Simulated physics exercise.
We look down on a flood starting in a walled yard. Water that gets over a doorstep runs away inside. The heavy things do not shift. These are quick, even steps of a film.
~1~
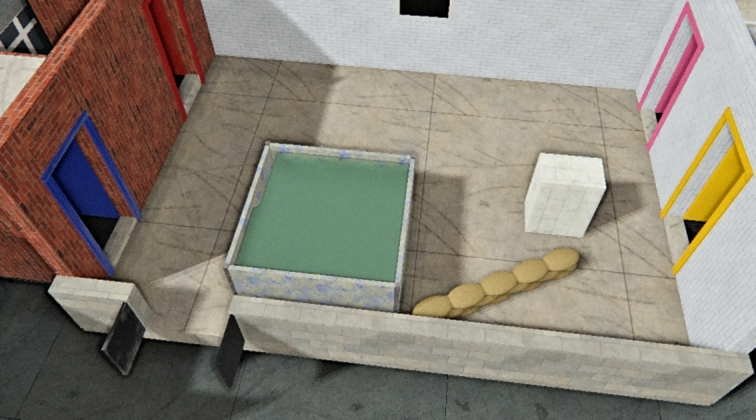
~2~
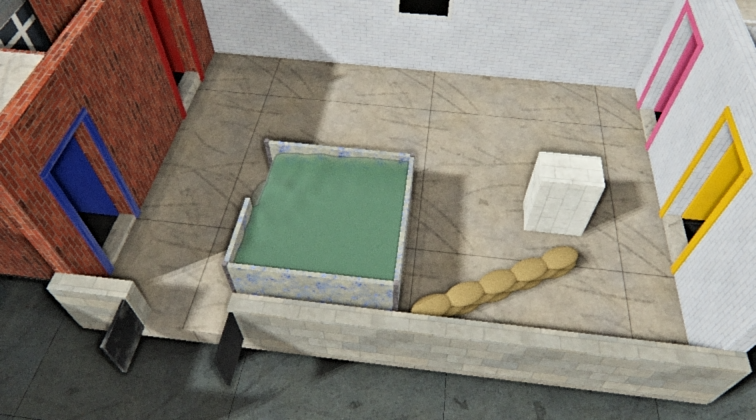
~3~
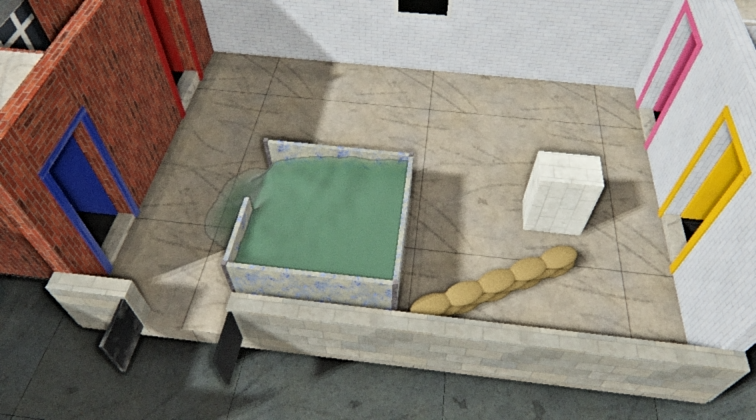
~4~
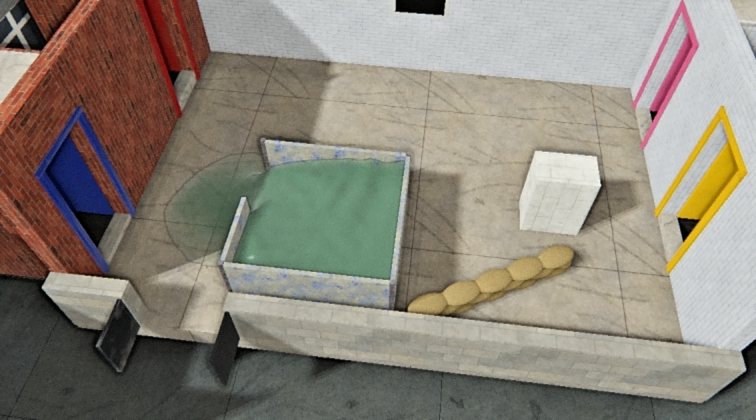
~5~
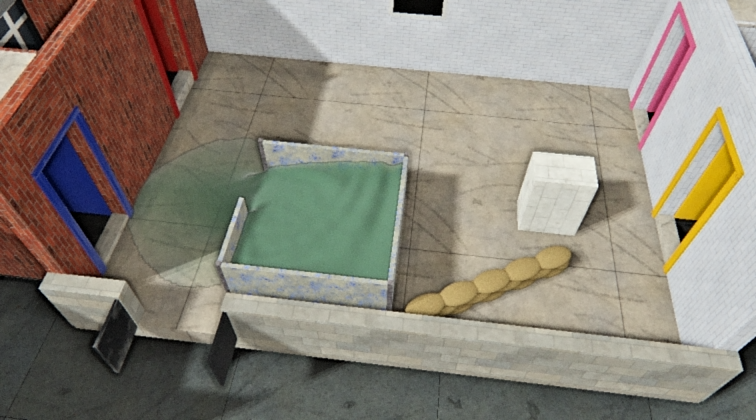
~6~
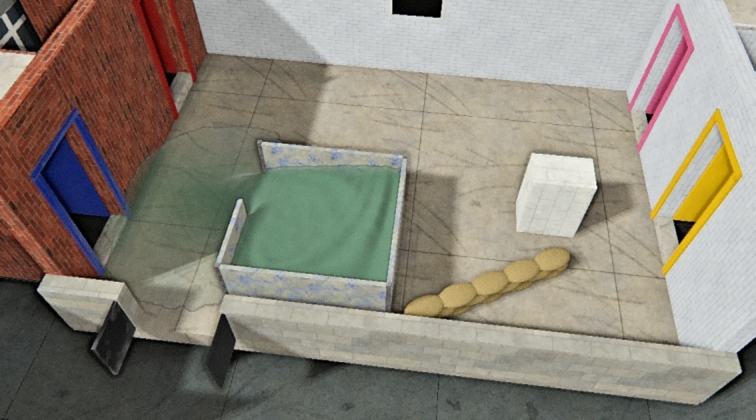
The footage shows a walled yard with an open tank of green liquid, a pale block and a tan segmented object; the tank's left side opens and a translucent green sheet spreads leftward across the paved floor toward the blue-framed doorway.
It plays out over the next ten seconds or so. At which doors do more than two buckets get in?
The red door admits no more than that; the pink door lets in a lot; the blue door lets in a lot; the yellow door admits no more than that.
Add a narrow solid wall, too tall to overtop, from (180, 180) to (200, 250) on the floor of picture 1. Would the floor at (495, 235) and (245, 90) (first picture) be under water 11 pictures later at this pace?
In that order: Free of water, flooded.
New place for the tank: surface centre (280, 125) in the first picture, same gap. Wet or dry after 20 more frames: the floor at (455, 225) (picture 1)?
Answer: Not flooded.
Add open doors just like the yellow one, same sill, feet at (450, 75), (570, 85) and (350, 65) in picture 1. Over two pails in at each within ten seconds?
As listed: Keeps below it, stays under, takes less.
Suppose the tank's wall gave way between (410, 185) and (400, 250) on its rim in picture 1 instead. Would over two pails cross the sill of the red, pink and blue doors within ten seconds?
My reading: Red door holds; pink door lets more in; blue door keeps below it.
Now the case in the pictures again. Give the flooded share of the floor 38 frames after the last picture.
About 85 per cent.
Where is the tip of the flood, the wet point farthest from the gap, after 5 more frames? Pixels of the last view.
At about (203, 63).
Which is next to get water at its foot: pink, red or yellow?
First comes the red-painted one.
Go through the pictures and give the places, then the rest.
The open tank at (327, 212) is whole and still, in the first frame.
Water pours out at (267, 200) and has run to a hidden place, in the second frame.
The front is at (213, 233), out from the gap at (266, 199), in the third frame.
The front is at (171, 213), out from the gap at (263, 200), in the fourth frame.
The front is at (148, 180), out from the gap at (261, 201), in the fifth frame.
The front is at (164, 147), out from the gap at (260, 202), in the sixth frame.
A moment on, water covers 20 % of the floor; the red door wet at the sill, nothing in, the pink door not reached, the blue door over two buckets in, the yellow door not reached.
Next, water covers 25 % of the floor; the red door wet at the sill, nothing in, the pink door not reached, the blue door far over two buckets in, the yellow door not reached.
Then, water covers 40 % of the floor; the red door wet at the sill, nothing in, the pink door not reached, the blue door far over two buckets in, the yellow door not reached.
Later, water covers 85 % of the floor; the red door wet at the sill, nothing in, the pink door under two buckets in, the blue door far over two buckets in, the yellow door not reached.
In the end, water covers 95 % of the floor; the red door wet at the sill, nothing in, the pink door far over two buckets in, the blue door far over two buckets in, the yellow door wet at the sill, nothing in.
